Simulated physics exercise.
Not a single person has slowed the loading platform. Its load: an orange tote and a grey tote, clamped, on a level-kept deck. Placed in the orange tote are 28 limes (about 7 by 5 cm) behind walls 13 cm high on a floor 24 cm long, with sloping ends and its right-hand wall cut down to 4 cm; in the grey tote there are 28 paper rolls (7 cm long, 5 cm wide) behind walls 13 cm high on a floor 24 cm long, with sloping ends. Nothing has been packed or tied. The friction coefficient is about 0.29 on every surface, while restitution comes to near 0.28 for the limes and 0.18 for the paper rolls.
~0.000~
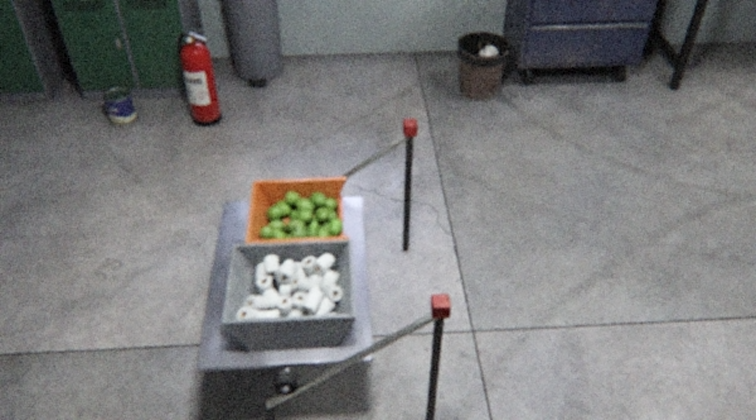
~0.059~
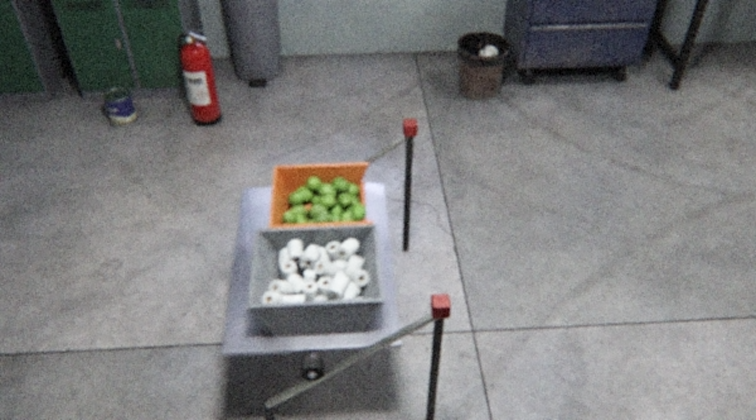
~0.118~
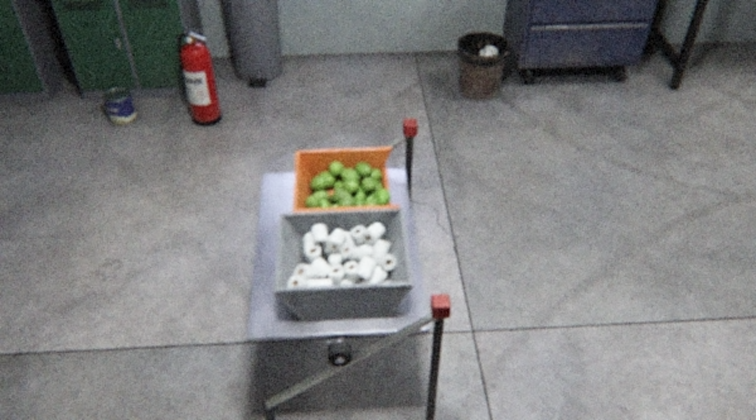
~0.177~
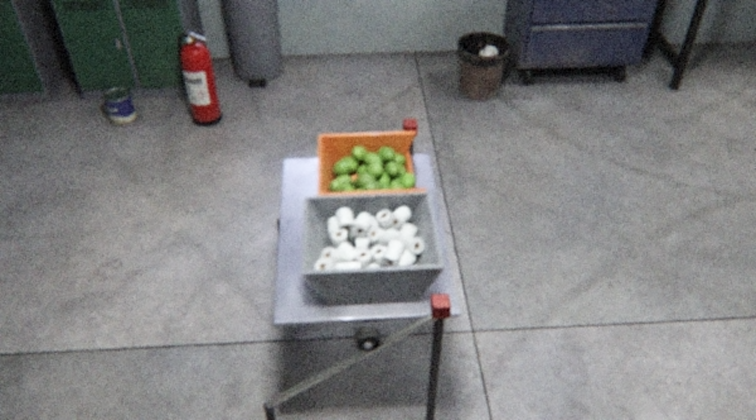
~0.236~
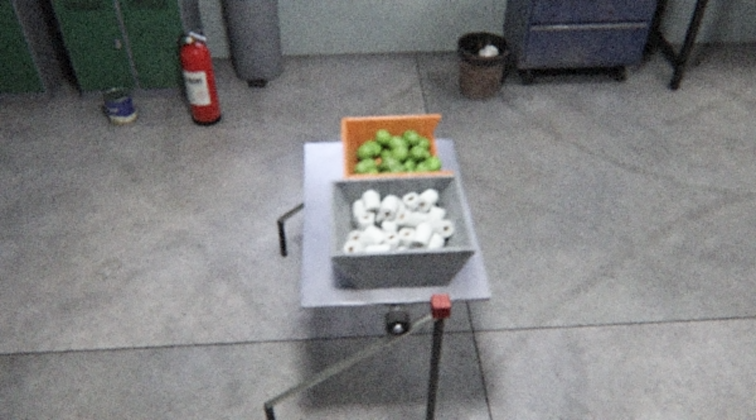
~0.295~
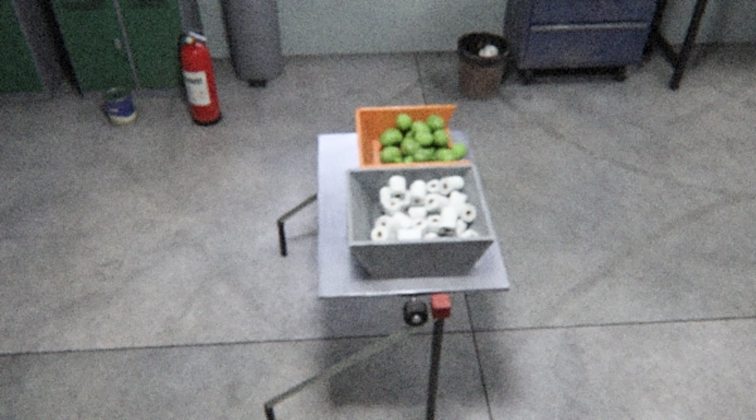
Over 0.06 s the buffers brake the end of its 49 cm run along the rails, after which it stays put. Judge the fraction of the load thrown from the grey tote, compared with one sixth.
The loss ends up on the lighter side of a sixth.
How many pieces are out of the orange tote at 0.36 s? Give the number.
Roughly, out by then: Orange tote 2.
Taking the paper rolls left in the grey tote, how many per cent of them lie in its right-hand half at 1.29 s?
Roughly 60 in a hundred.
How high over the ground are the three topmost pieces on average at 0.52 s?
On average they sit about 82 cm high.
After 0.36 s, the orange tote is down by 2 of 28 and the grey tote has all 28.
After 0.52 s, the orange tote is down by 9 of 28 and the grey tote is down by 1 of 28.
After 0.74 s, the orange tote is down by 12 of 28 and the grey tote is down by 1 of 28.
Outcome (at 1.29 s), the orange tote is down by 13 of 28 and the grey tote is down by 1 of 28. Asked share, 1 of 28, 4 per cent.
